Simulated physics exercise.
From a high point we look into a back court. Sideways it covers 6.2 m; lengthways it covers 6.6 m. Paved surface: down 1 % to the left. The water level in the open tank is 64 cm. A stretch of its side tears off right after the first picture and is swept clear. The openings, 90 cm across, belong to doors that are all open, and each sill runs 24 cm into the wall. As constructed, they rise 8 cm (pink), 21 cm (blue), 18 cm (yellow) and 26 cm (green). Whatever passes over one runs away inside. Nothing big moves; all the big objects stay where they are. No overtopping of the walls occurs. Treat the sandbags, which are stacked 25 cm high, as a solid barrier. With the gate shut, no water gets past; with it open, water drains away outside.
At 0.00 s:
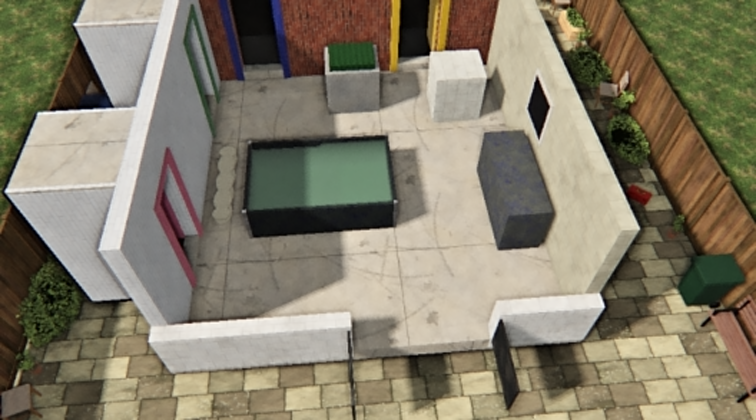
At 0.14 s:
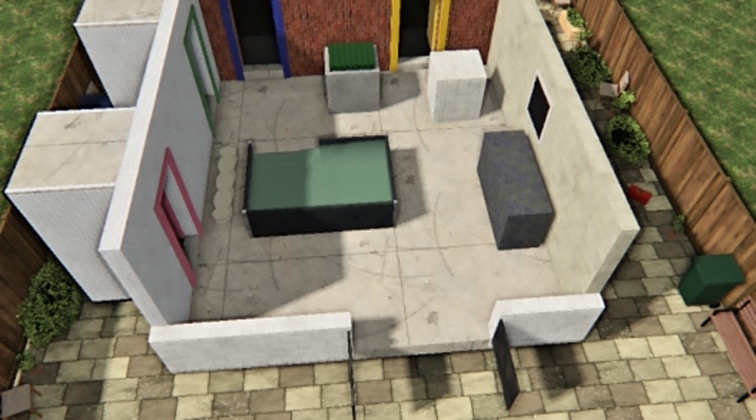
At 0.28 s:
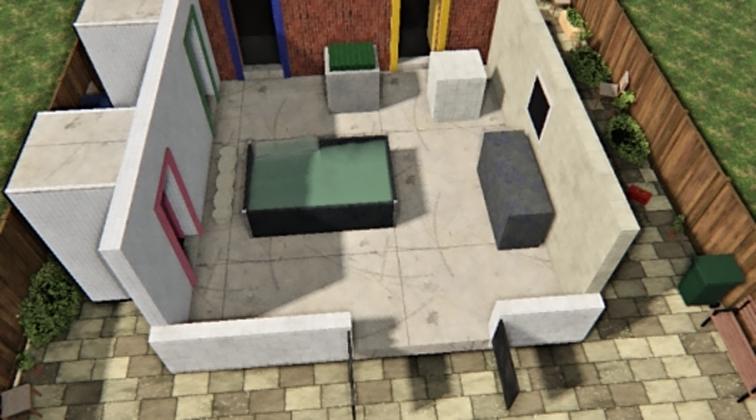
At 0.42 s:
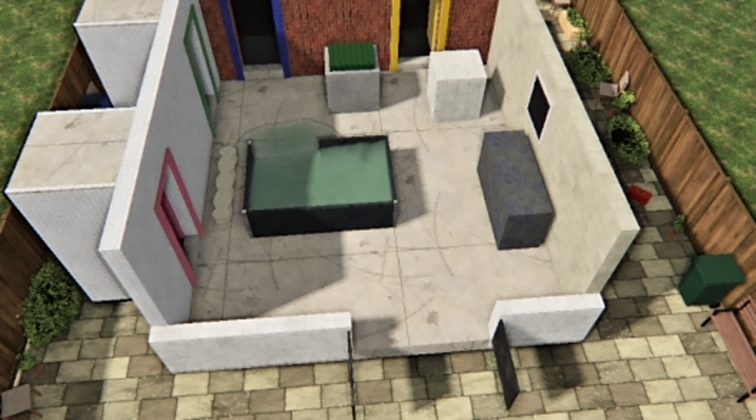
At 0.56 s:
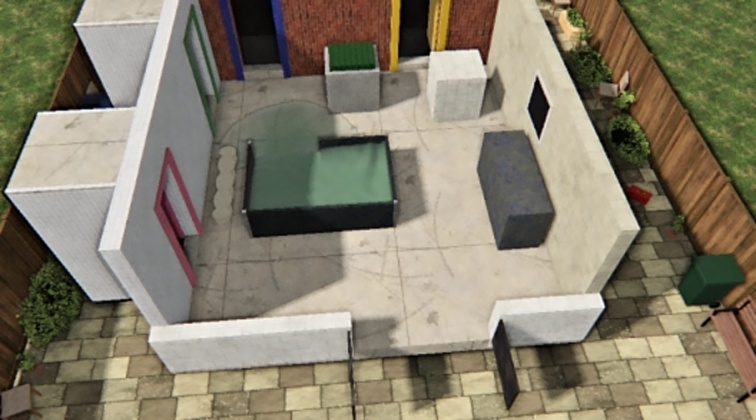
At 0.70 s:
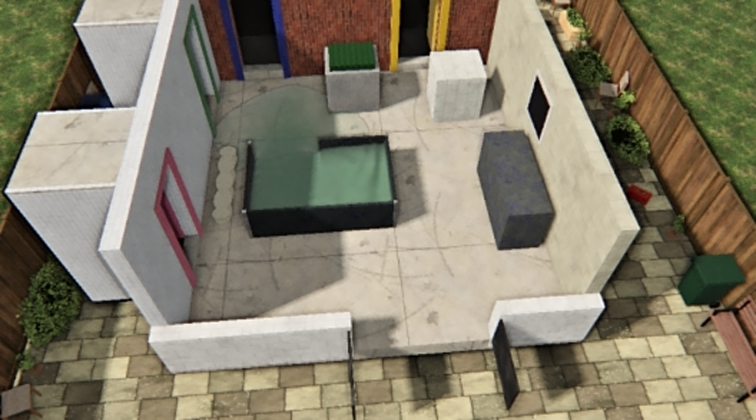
Greenish water poured out through a gap that opened in the far side of a dark open tank, then spread across the pale floor toward the back wall while everything else stayed still.
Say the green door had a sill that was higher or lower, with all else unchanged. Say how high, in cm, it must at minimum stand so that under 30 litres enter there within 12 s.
It must stand at least about 22 cm high.
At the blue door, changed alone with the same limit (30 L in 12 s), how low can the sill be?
The blue door needs around 30 cm.
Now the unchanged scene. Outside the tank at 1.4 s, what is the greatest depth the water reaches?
Max depth: About 44 cm.
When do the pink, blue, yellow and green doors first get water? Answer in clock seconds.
Front arrival: Pink 3.8 seconds, blue 0.8 seconds, yellow 2.0 seconds, green 0.8 seconds.
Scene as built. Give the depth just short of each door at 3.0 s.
At the pink door the depth is 0 cm, at blue 30 cm, at yellow 8 cm and at green 29 cm.
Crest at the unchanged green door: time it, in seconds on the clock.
That happens close to 2.8 s on the clock.
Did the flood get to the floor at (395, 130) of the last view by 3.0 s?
At that moment it's submerged.
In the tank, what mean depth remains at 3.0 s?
25 cm, roughly.
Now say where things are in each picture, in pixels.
The open tank at (320, 175) is whole and still, 64 cm deep; the green door at (204, 81) is dry, in the first picture.
The front is at a hidden place, 0.3 m from the gap on the far side; 0.3 m2 of floor is wet, 64 cm left at the back, in the second picture.
Water pours out on the far side and has run 0.8 m, to (303, 138); about 11 cm deep outside, 64 cm at the back, in the third picture.
The gap is on the far side, the front 1.3 m out at (294, 123); the back of the open tank holds 63 cm, in the fourth picture.
The front is at (286, 105), 1.9 m from the gap on the far side; 3.8 m2 of floor is wet, 57 cm left at the back, in the fifth picture.
The front is at (281, 89), 2.4 m from the gap on the far side; 5.3 m2 of floor is wet, 54 cm left at the back; the green door at (204, 81), 2.3 m from the gap, is still 0.3 m from the nearest water, in the sixth picture.
After 1.4 s water covers 20 % of the floor, deepest (44 cm) near (221, 84); 19 cm at the green door, 0 litres in over its 26 cm sill.
After 3.0 s water covers 35 % of the floor, deepest (36 cm) near (324, 99); 29 cm at the green door, 5 litres in over its 26 cm sill.
After 12.0 s water covers 95 % of the floor, deepest (13 cm) near (381, 101); 9 cm at the green door, 9 litres in over its 26 cm sill.
At the green door as built, the water arrived by 0.8 s and peaked near 30 cm at 2.8 s.
Run again over the same 12 s with other heights there, 51 litres in over 20.5 cm, 5 litres over 27.5 cm. The limit of 30 litres is kept from about 22 cm up.
